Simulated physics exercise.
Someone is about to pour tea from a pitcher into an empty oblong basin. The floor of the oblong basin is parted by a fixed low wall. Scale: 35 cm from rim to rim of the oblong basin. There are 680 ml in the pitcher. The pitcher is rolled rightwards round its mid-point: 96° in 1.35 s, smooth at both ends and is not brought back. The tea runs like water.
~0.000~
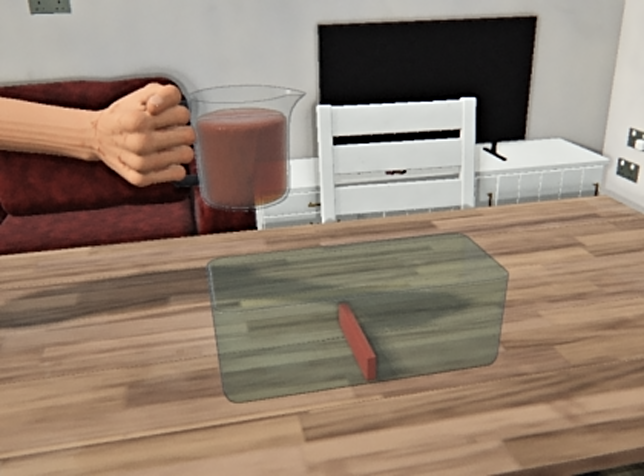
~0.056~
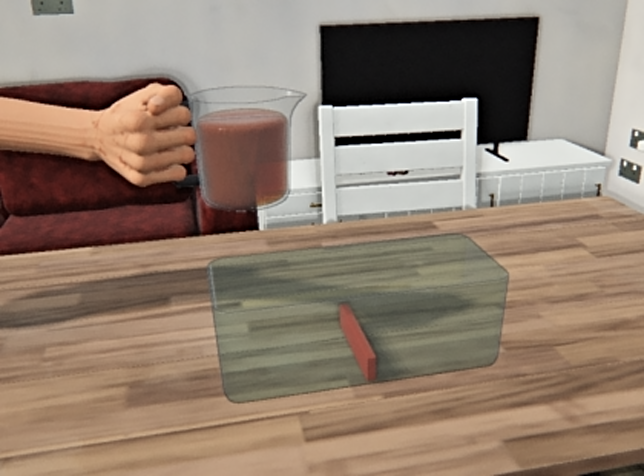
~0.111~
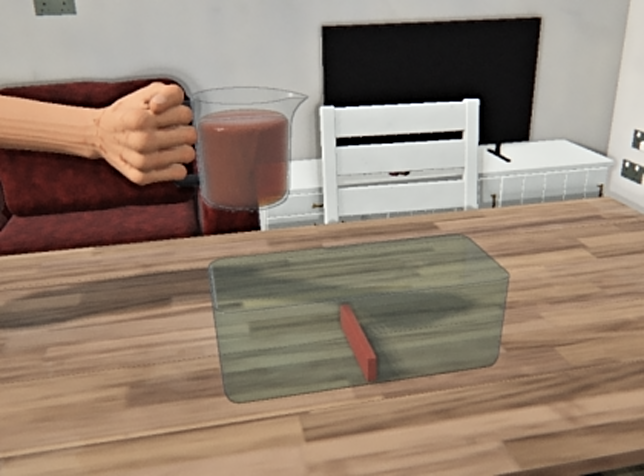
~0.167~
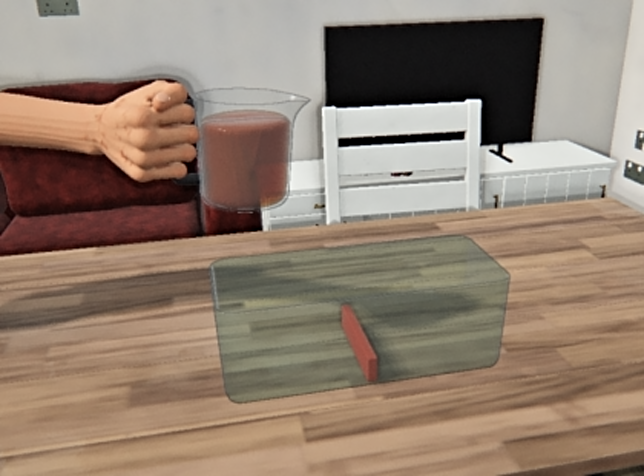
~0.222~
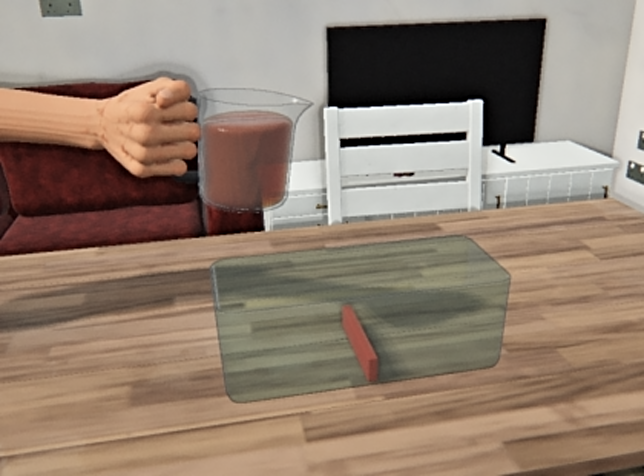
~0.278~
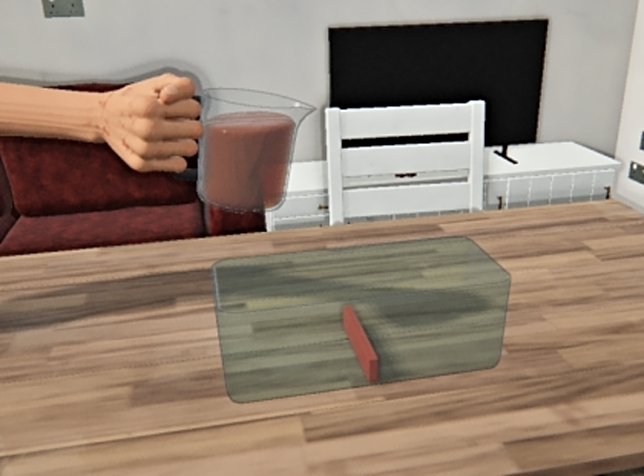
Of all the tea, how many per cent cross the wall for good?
The far part has some 75 per cent.
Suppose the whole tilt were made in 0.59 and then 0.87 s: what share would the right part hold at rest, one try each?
First 80, then 75 per cent.
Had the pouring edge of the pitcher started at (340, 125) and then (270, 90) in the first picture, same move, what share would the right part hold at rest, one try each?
In turn about 95 and 20 per cent.
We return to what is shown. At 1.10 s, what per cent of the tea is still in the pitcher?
Some 38 per cent.
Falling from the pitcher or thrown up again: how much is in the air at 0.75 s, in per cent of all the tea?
Some 12 per cent.
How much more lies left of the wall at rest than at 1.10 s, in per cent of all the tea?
Some 24 per cent.
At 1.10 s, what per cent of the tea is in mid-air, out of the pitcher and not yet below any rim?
About 22 per cent.
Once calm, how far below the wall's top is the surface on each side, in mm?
Some 26 mm on the left and 12 mm on the right.
By 0.75 s the tilt is 56° and 87 per cent is still to pour, 0 is left of the wall and 2 right of it.
By 1.10 s the tilt is 88° and 38 per cent is still to pour, 1 is left of the wall and 39 right of it.
By 1.46 s the tilt is 96° and 7 per cent is still to pour, 12 is left of the wall and 76 right of it.
By 1.85 s the tilt is 96° and 1 per cent is still to pour, 23 is left of the wall and 75 right of it.
At rest 24 per cent lies left of the wall, 75 right of it and 1 outside.
